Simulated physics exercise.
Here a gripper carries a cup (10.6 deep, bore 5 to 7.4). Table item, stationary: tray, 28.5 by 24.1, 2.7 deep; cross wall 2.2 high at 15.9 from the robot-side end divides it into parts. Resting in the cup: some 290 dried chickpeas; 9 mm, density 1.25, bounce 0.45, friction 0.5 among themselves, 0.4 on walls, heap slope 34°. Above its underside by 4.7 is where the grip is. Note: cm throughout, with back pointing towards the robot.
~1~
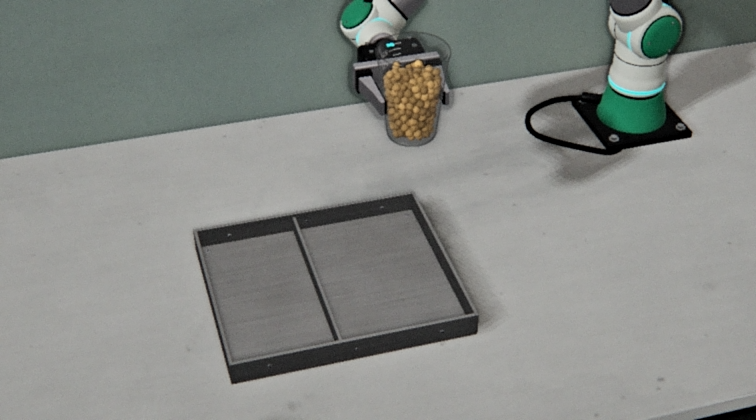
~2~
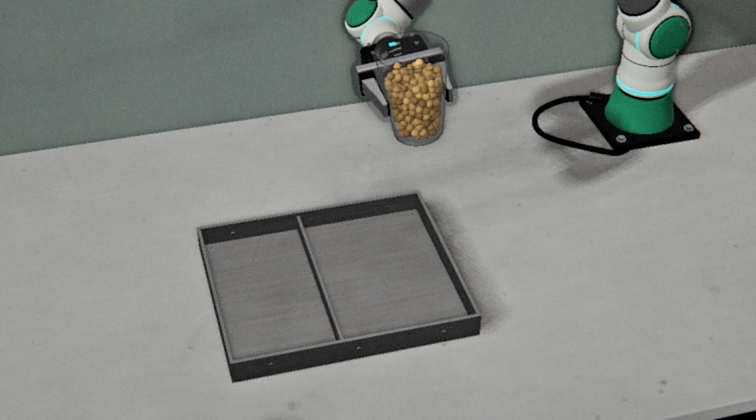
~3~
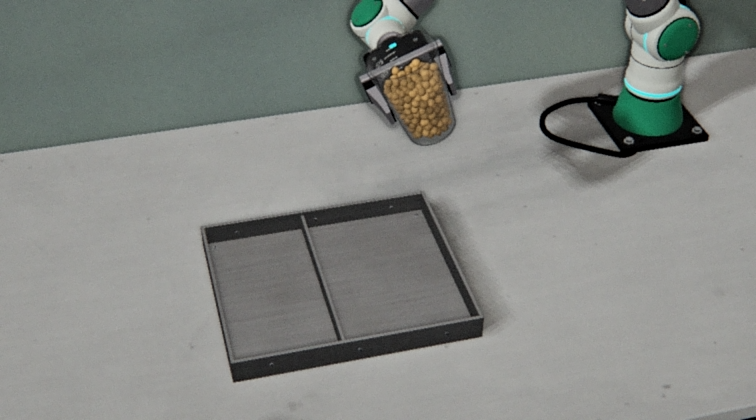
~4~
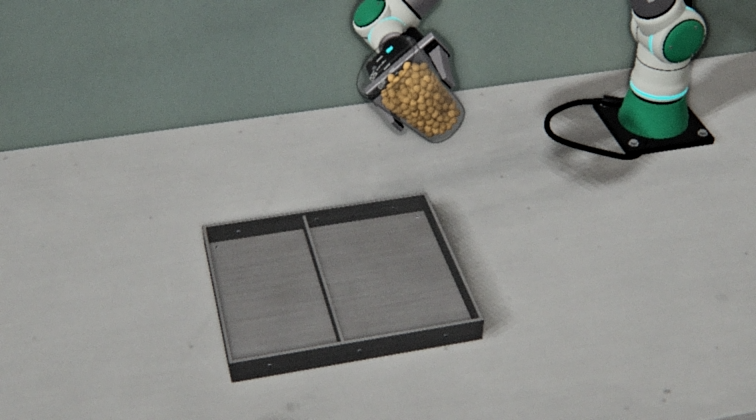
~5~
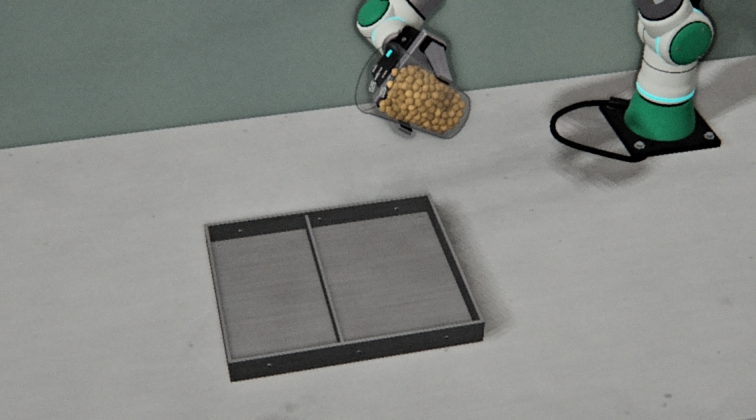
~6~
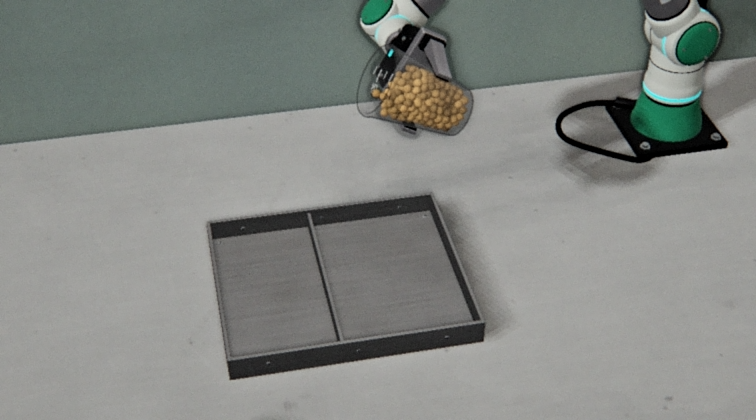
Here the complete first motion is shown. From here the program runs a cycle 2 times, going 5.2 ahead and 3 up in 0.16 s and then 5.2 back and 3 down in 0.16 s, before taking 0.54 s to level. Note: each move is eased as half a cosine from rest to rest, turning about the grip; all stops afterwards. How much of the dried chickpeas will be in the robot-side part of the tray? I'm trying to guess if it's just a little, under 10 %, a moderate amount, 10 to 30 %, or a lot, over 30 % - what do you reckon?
I reckon a moderate amount.
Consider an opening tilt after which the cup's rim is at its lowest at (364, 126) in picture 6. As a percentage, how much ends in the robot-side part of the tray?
Around 20 in a hundred.
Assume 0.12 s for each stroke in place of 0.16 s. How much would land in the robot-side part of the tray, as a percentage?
I'd expect some 15 per cent.
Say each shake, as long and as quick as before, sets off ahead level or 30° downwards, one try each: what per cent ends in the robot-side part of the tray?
I'd say close to 10 percent for the first and close to 5 percent for the second.
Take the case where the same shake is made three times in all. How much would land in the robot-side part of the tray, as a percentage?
In that case it would be near 25 percent.
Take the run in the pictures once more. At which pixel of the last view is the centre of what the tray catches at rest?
(318, 285).
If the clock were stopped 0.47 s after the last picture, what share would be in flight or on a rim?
I'd put it near 2 per cent.
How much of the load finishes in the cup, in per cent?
End share: Around 60 per cent.
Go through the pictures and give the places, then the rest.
Cup middle at (412, 94), level; upper third of the load around (414, 83), from x 385 to 440, top at y 65; 288 in the cup, in the first picture.
Cup middle at (415, 93), tilted 6° forward; upper third of the load around (415, 83), from x 390 to 440, top at y 65, in the second picture.
Cup middle at (417, 94), tilted 21° forward; upper third of the load around (417, 83), from x 390 to 450, top at y 65, in the third picture.
Cup middle at (417, 96), tilted 39° forward; upper third of the load around (417, 86), from x 385 to 455, top at y 65, in the fourth picture.
Cup middle at (418, 98), tilted 54° forward; upper third of the load around (418, 87), from x 385 to 460, top at y 70, in the fifth picture.
Cup middle at (419, 97), tilted 60° forward; upper third of the load around (419, 88), from x 375 to 465, top at y 70; 288 in the cup, in the sixth picture.
Then, 0.47 s later, tilted 60° forward, highest piece 30 above the table; 224 in the cup, 34 in the far-side part, 25 in the robot-side part, 5 in flight or on a rim.
Then, 0.94 s later, tilted 24° forward, highest piece 30 above the table; 174 in the cup, 58 in the far-side part, 51 in the robot-side part, 5 on the table or floor.
Then, 1.38 s later, level, highest piece 29 above the table; 174 in the cup, 58 in the far-side part, 51 in the robot-side part, 5 on the table or floor.
Then, 2.43 s later, level, highest piece 29 above the table; 174 in the cup, 58 in the far-side part, 51 in the robot-side part, 5 on the table or floor.
At rest, 174 in the cup, 58 in the far-side part, 51 in the robot-side part, 5 on the table or floor. That is 18 % in the robot-side part of the tray.
